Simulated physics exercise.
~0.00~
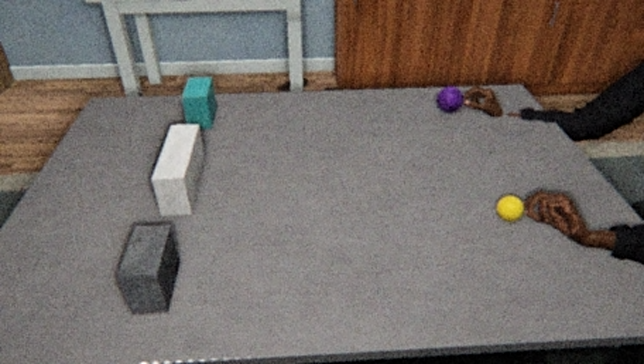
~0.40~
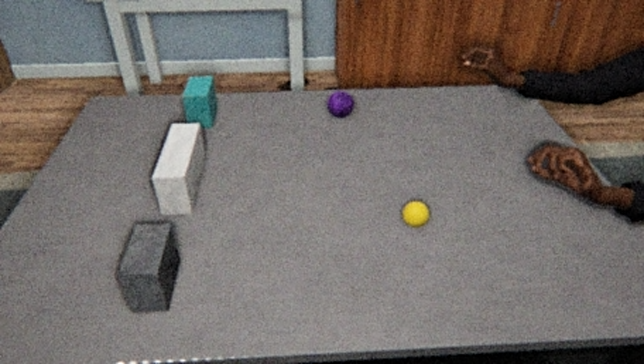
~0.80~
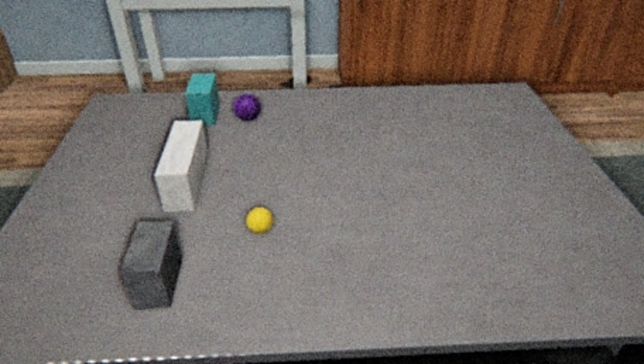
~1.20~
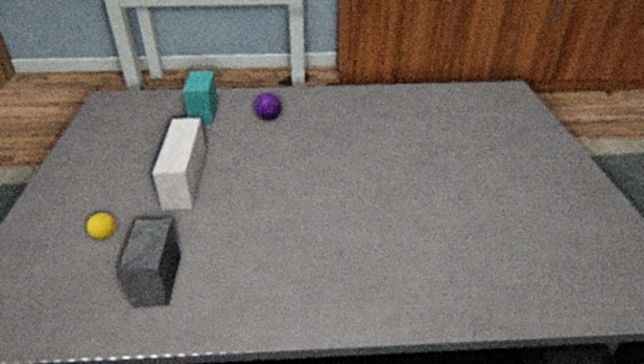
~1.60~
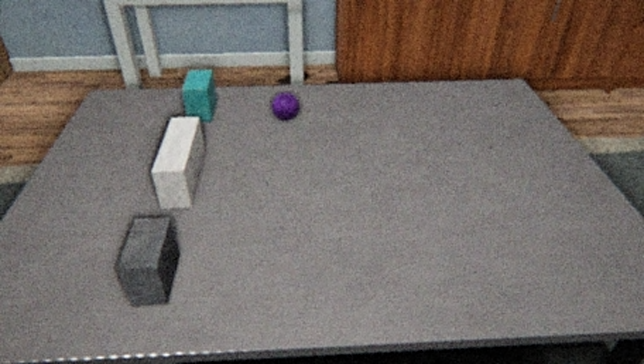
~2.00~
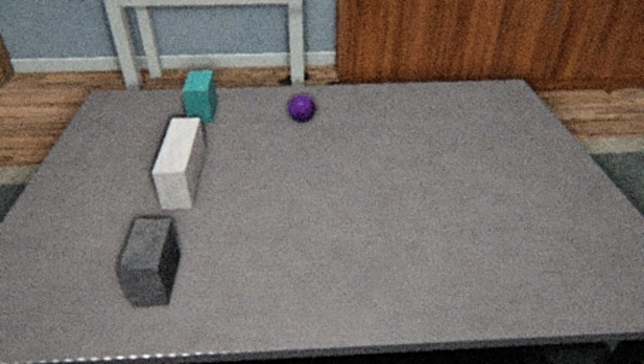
On a grey tabletop, two hands releasing balls leftward, the yellow one rolling through a gap, the purple one rebounding off a block.
